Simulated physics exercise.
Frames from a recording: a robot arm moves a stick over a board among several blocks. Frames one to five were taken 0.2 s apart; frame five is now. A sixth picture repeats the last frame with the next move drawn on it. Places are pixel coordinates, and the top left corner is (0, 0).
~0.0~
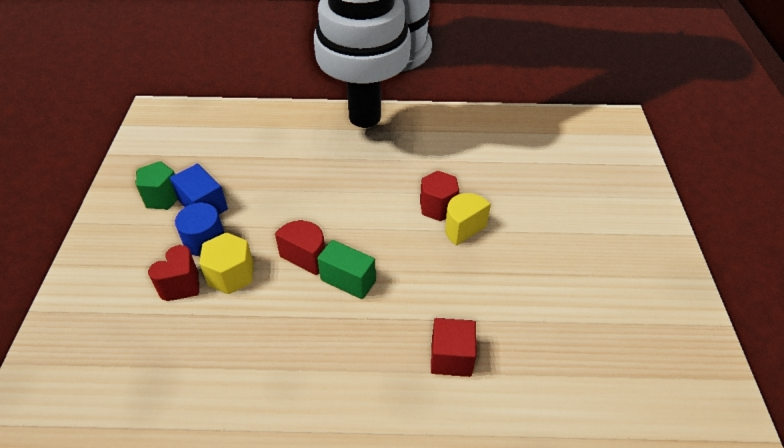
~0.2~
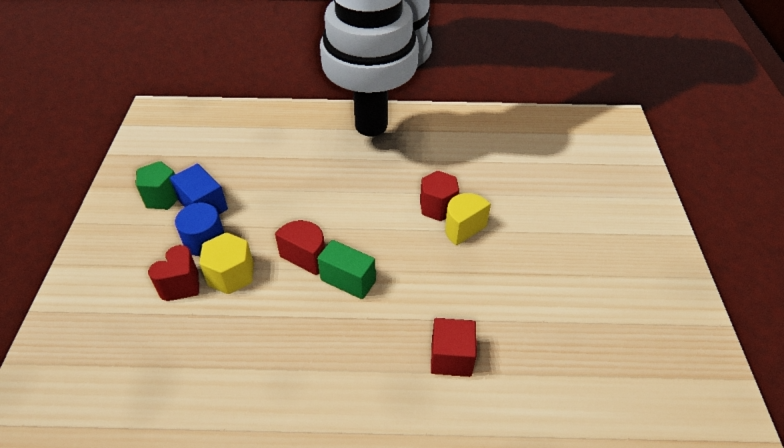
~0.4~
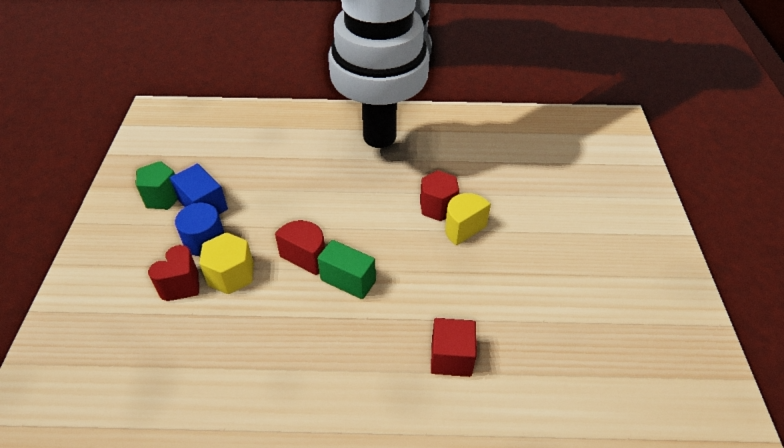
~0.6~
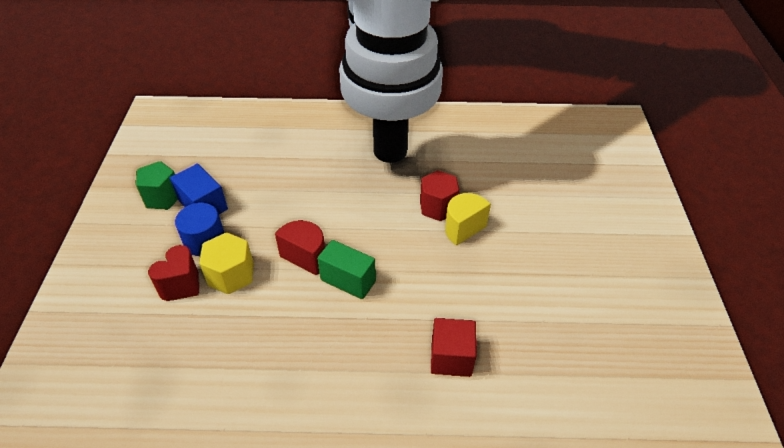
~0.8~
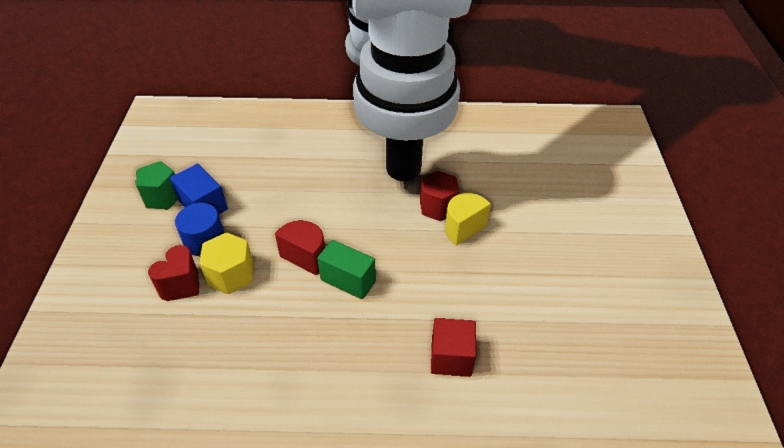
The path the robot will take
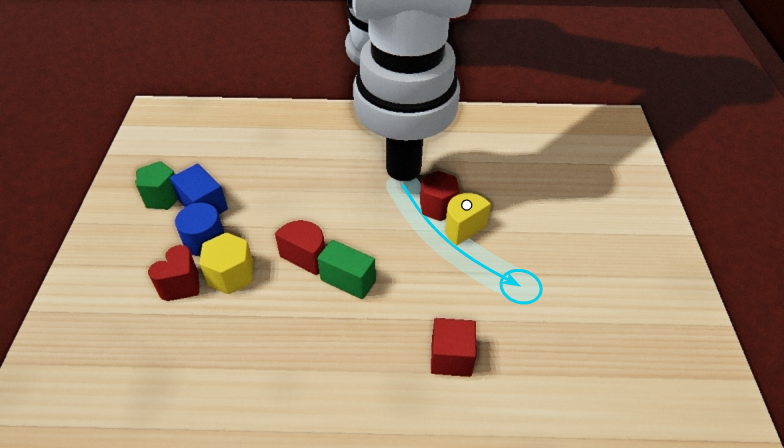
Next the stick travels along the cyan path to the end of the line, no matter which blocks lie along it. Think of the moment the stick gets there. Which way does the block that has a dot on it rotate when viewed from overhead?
From above, the block that has a dot on it will be seen to turn clockwise.
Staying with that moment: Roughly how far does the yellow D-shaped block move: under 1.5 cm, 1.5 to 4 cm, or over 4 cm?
The yellow D-shaped block moves over 4 cm.
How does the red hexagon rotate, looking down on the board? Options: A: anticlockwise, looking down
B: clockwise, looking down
(A)
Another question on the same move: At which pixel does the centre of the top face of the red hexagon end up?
It should be at (488, 206) by then.
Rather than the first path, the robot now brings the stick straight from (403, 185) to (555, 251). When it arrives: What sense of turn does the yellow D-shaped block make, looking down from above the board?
Spins clockwise.
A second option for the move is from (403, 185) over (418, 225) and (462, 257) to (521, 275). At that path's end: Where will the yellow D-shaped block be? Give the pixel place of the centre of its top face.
I'd expect the centre of its top face to be at (500, 212).
Drawn move, from (403, 185) by way of (429, 222) and (468, 257) to (521, 286); the dot is on the yellow D-shaped block.
The first path, step by step. One third of the way, stick (431, 208); red hexagon (469, 202), turned 55° anticlockwise; yellow D-shaped block (504, 219), turned 20° clockwise.
Two thirds of the way, stick (472, 243); red hexagon (488, 206), turned 95° anticlockwise; yellow D-shaped block (526, 222), turned 50° clockwise.
At the end, stick (525, 272); red hexagon (488, 206), turned 95° anticlockwise; red square piece still; yellow D-shaped block (526, 222), turned 50° clockwise.
